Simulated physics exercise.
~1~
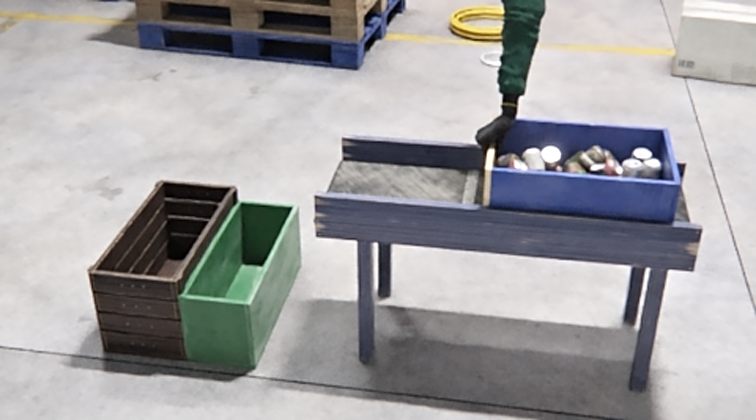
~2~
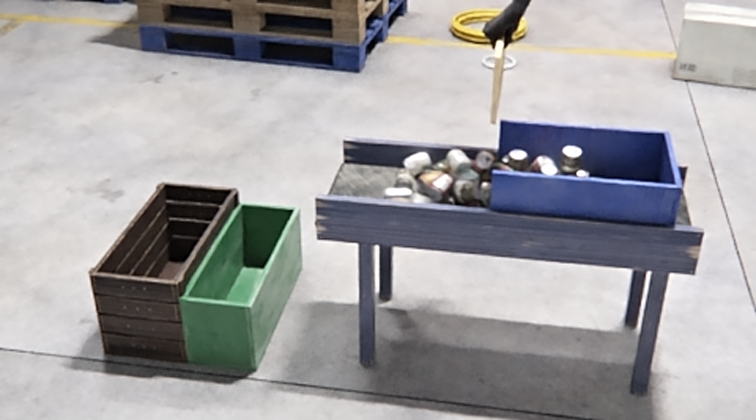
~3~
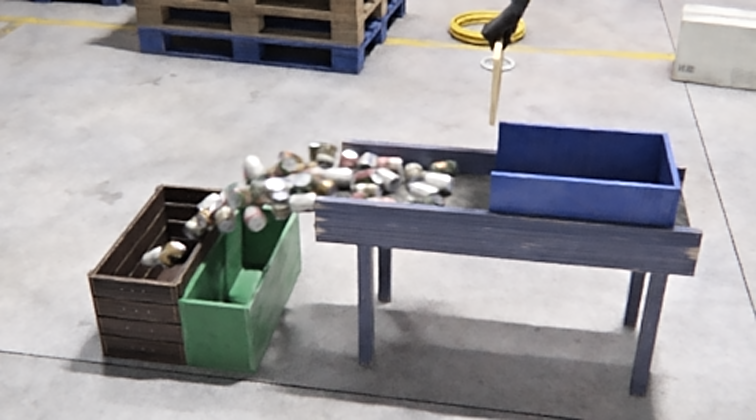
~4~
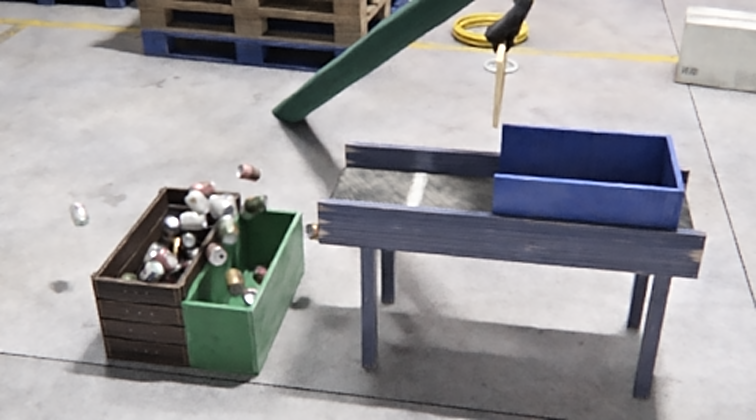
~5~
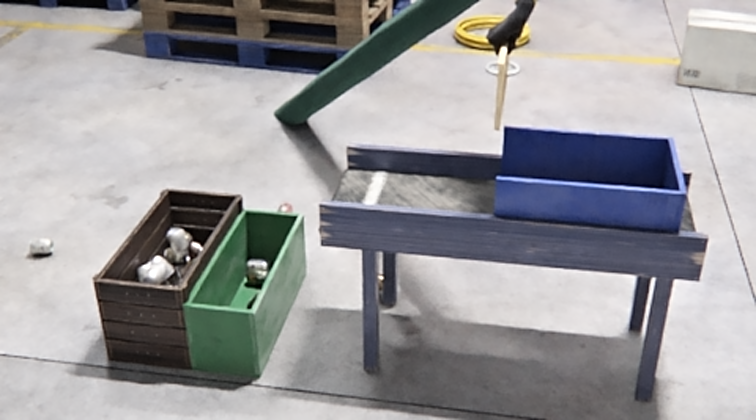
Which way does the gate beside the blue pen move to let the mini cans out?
The gate moves up, lifted by the gloved hand, and it stays raised above the belt while the cans run out.
To begin with, a gloved hand in a green sleeve holds a thin wooden gate against the left side of a blue pen full of mini cans on a raised belt. The hand lifts the gate, and the cans stream out to the left along the belt. They shoot off the end in a loose cluster, flying over the green tote toward the dark wooden one beyond. As the belt empties, some drop into each tote while one flies past to the left. At the end, cans rest in both totes, and a stray lies on the floor at the far left.
